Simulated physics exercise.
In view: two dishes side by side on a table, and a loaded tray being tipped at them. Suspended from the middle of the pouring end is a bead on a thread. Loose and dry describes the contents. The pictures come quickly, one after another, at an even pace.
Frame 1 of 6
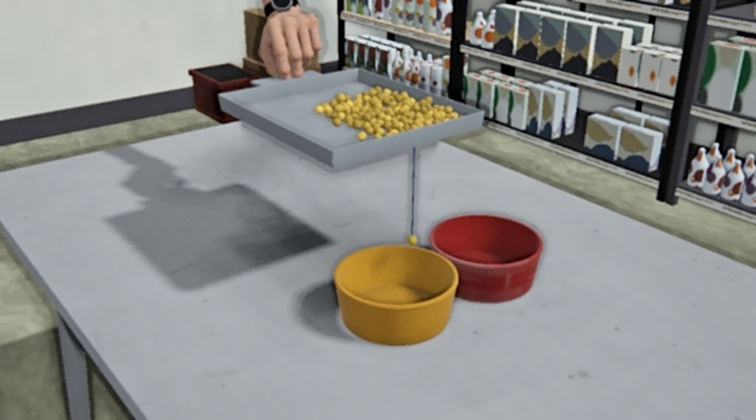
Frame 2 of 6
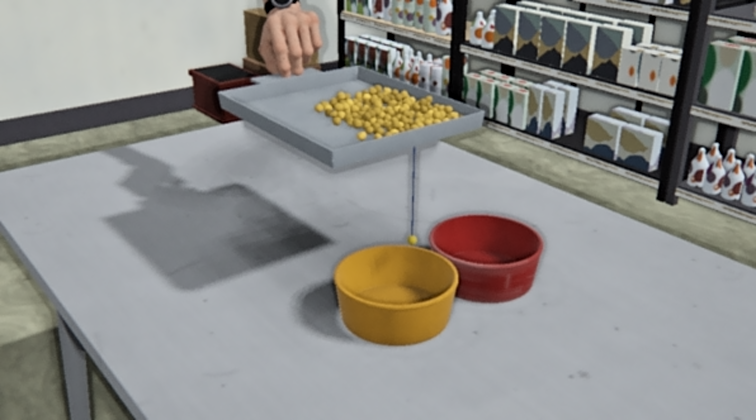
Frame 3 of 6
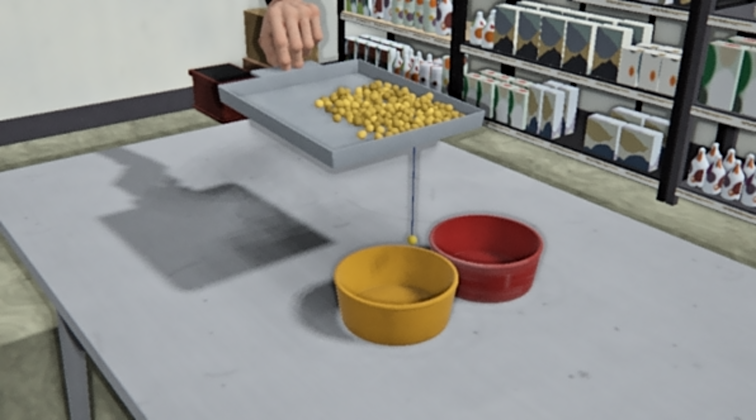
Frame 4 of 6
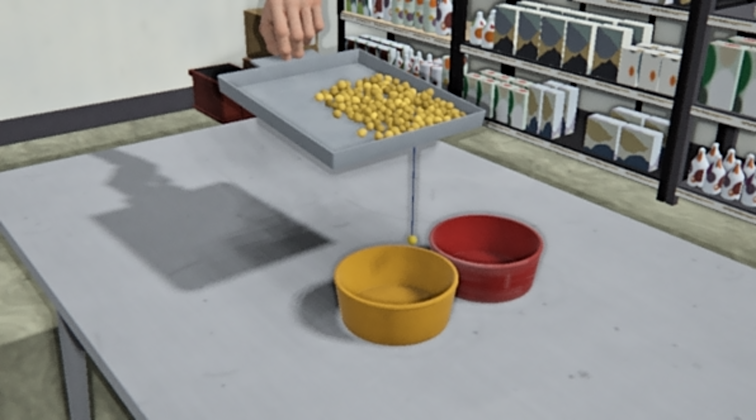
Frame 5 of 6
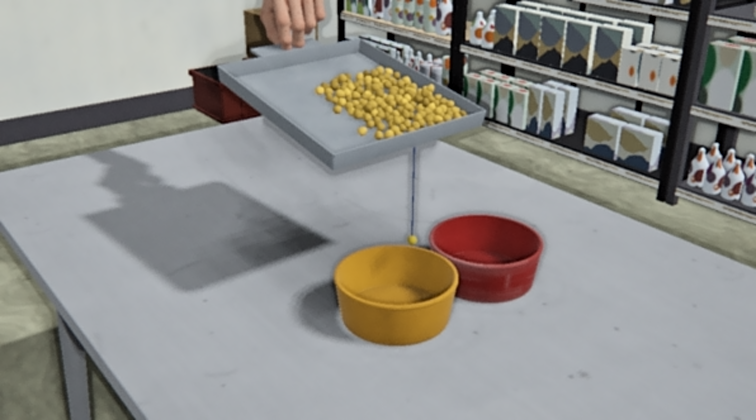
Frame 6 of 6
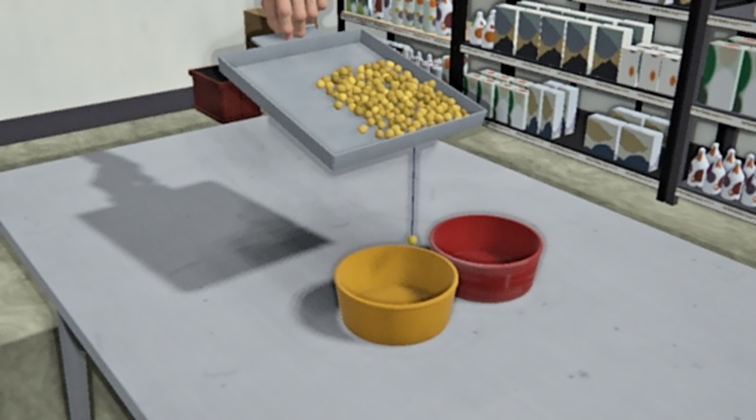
A hand holds a grey tray of small yellow balls above a pale grey table, seen from slightly above in a shop-like room with stocked shelves behind. Below the tray, a yellow bead hangs on a thread near a mustard-yellow dish at left and a red dish at right. The hand slowly raises the tray's far left side, gradually tilting it, while the balls stay bunched, and the dishes, bead and camera remain still.
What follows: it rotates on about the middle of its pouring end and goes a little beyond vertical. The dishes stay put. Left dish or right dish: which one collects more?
The left one.
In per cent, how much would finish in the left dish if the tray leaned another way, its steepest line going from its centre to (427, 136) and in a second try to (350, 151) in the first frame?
10 % and 70 %.
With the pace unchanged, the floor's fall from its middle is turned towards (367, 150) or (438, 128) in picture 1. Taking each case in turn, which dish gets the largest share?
Try 1: The left-side dish; try 2: The right-side dish.
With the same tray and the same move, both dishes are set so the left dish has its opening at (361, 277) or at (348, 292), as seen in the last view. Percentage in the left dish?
It would be roughly 30 per cent, followed by roughly 30 per cent.
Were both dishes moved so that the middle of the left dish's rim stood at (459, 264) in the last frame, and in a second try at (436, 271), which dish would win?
Try 1 - the dish at left; try 2 - the dish at left.
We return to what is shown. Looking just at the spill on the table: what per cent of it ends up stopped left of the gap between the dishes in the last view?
Around 10 per cent, give or take.
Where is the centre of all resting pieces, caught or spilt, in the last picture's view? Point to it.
Close to (443, 315), more or less.
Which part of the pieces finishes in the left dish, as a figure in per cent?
Somewhere around 40 percent, I'd say.
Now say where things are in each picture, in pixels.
In the first picture, corners of the pouring end at (333, 150) and (482, 111), level; middle of the load at (390, 116), puffed corn balls; left dish at (435, 316); right dish at (525, 276); bead on its thread at (412, 240).
In the second picture, corners of the pouring end at (333, 150) and (482, 111), level; middle of the load at (390, 115).
In the third picture, corners of the pouring end at (333, 151) and (482, 111), tipped barely, lowest at the left corner; middle of the load at (391, 112).
In the fourth picture, corners of the pouring end at (334, 152) and (483, 111), tipped a little, lowest at the left corner; middle of the load at (391, 108).
In the fifth picture, corners of the pouring end at (334, 153) and (484, 110), tipped a little, lowest at the left corner; middle of the load at (392, 105).
In the sixth picture, corners of the pouring end at (335, 154) and (484, 110), tipped a little, lowest at the left corner; middle of the load at (392, 101); left dish at (435, 316); right dish at (525, 276).
Soon after the last picture, tray tipped steeply; nearly all on the tray; a stray few in the left dish; a stray few in the air.
A little later, tray tipped right over; nearly all on the tray; a stray few in the left dish; a stray few in the right dish; a stray few in the air.
Later still, tray tipped past a quarter turn; about half in the left dish; a small part in the right dish; about half outside both.
At rest, tray tipped past a quarter turn; about half in the left dish; a small part in the right dish; about half outside both.
